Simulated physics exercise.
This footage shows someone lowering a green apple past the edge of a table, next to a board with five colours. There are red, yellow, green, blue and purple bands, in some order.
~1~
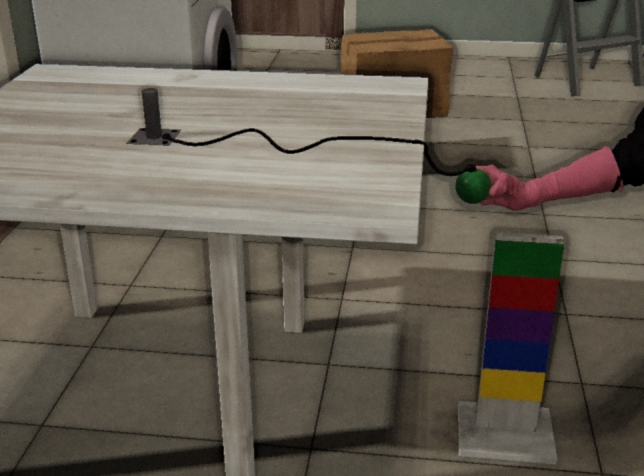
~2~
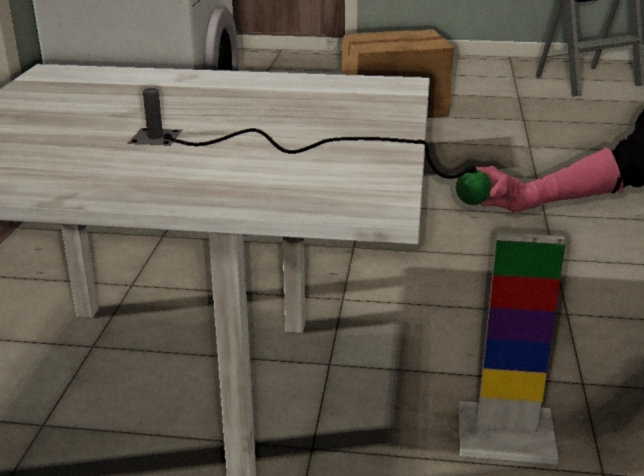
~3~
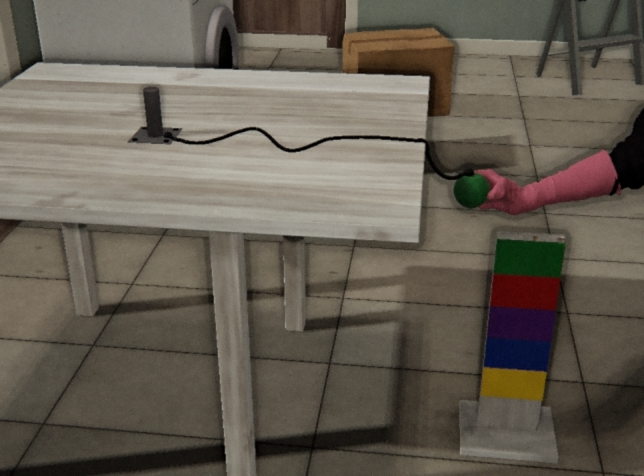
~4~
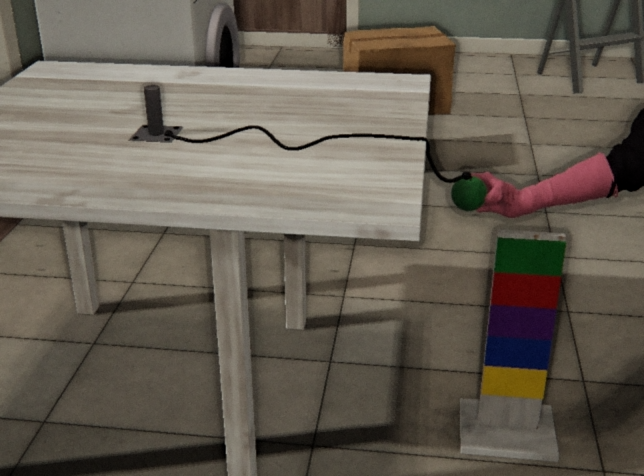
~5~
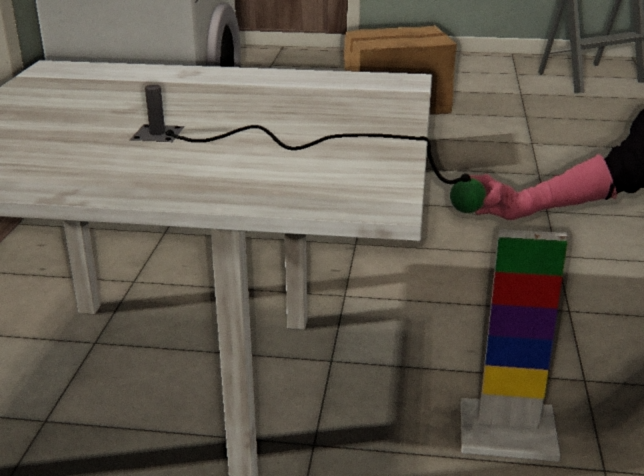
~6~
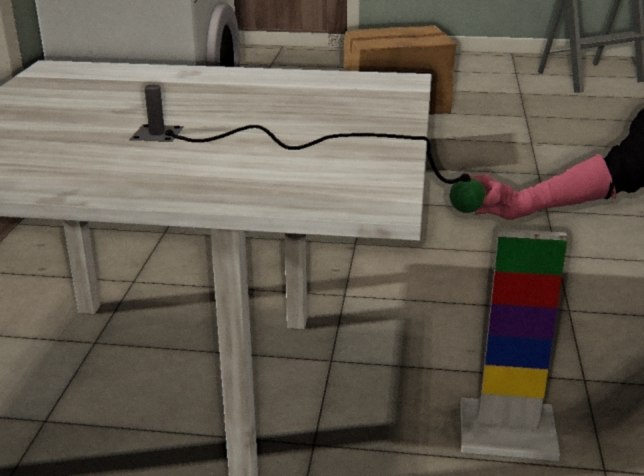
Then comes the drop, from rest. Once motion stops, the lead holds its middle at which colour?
At red.
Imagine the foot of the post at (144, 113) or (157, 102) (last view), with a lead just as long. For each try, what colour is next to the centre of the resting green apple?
Try by try: Green; green.
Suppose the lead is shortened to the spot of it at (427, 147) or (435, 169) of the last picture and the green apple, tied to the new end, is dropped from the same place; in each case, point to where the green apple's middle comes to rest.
First try near (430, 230), second near (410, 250).
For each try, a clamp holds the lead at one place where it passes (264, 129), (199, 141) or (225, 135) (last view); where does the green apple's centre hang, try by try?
Per try (px, approx.): (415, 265); (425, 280); (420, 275).
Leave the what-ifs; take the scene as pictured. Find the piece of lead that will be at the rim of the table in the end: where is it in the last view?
It's the piece you see at (362, 135).
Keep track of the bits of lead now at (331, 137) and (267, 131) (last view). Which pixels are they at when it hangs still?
(400, 142), then (294, 138).
A little later, apple near (385, 272); level with red.
Next, apple near (423, 286); level with red.
When it is over, apple near (427, 286); level with red. Its centre hangs level with the red band.
